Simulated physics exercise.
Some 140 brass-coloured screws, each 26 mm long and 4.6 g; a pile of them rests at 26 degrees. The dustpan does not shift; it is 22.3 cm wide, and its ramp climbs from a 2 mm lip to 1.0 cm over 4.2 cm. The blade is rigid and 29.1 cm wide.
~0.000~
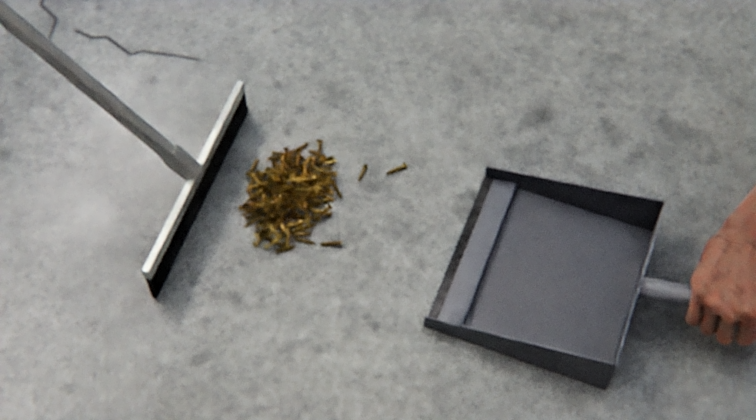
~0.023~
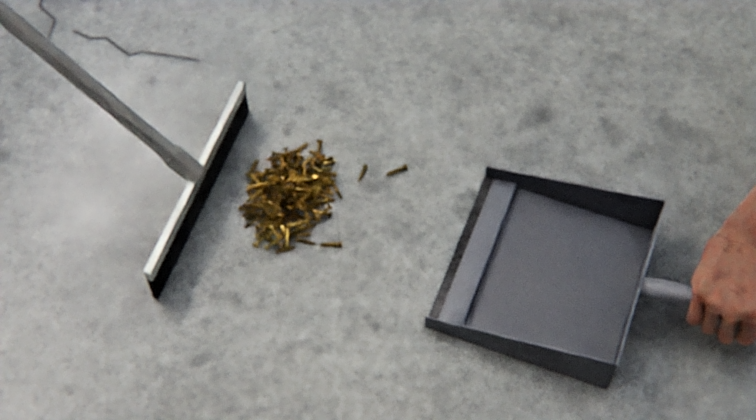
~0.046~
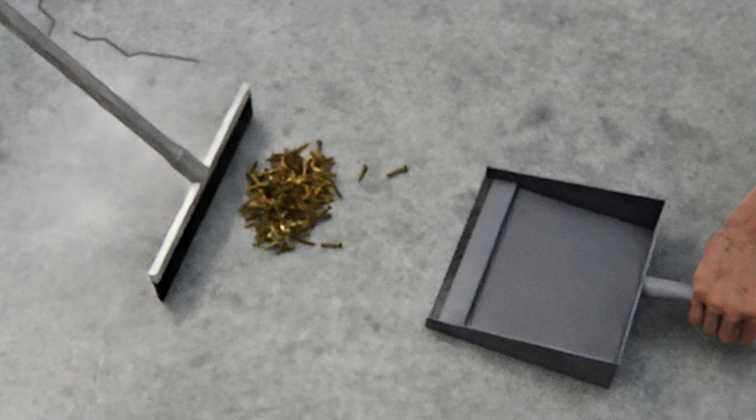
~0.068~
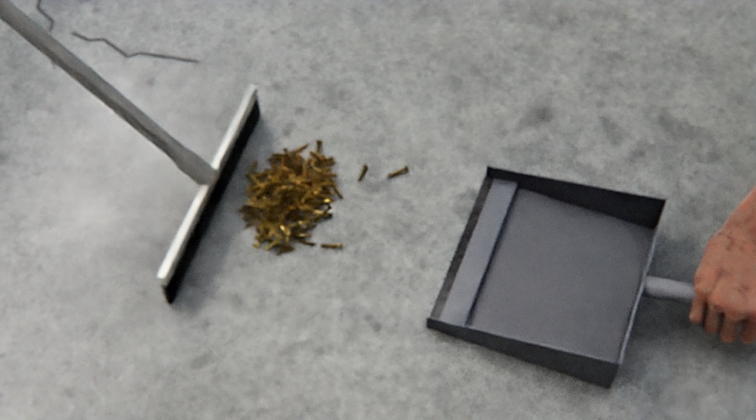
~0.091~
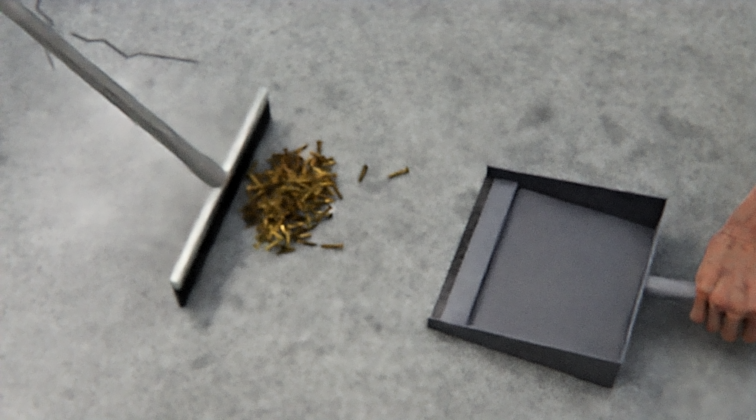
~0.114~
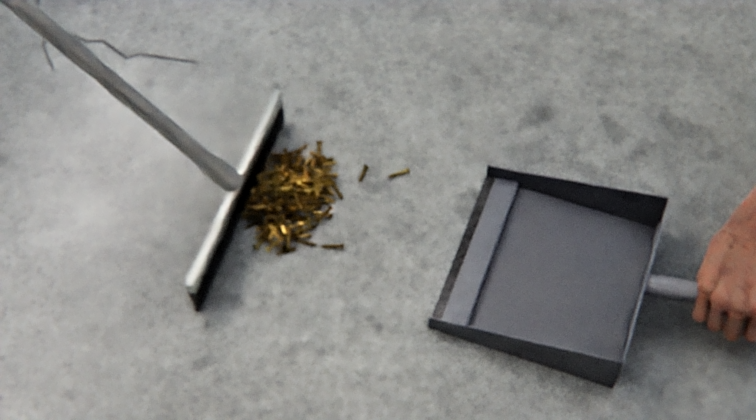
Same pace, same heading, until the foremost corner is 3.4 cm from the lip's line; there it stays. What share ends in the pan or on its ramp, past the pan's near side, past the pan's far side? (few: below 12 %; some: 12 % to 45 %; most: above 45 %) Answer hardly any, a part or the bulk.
Pan a part, near side hardly any, far side hardly any.
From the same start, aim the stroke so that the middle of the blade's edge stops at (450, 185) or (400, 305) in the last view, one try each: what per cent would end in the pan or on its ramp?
About 20 and 25 per cent.
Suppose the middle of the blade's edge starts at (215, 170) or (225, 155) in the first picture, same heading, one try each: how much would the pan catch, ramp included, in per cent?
Some 35 and 40 per cent.
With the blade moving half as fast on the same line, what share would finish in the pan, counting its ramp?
It would be near 15 per cent.
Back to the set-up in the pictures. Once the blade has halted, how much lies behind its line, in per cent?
About 0 per cent.
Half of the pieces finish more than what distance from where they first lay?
Some 22 cm.
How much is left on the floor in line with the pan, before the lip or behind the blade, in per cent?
About 60 per cent.
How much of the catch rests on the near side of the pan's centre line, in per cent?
Roughly 30 per cent.
Then, at 0.26 s, middle of the blade 15 cm from the lip; 0 % over the lip, far side 0 %, near side 0 %.
Then, at 0.36 s, middle of the blade 7 cm from the lip; 0 % over the lip, far side 0 %, near side 0 %.
Then, at 0.60 s, middle of the blade 4 cm from the lip; 35 % over the lip, far side 5 %, near side 0 %.
At rest (1.4 s), pan 35 %, near side 0 %, far side 5 %, in front of the lip or behind the blade 60 %.
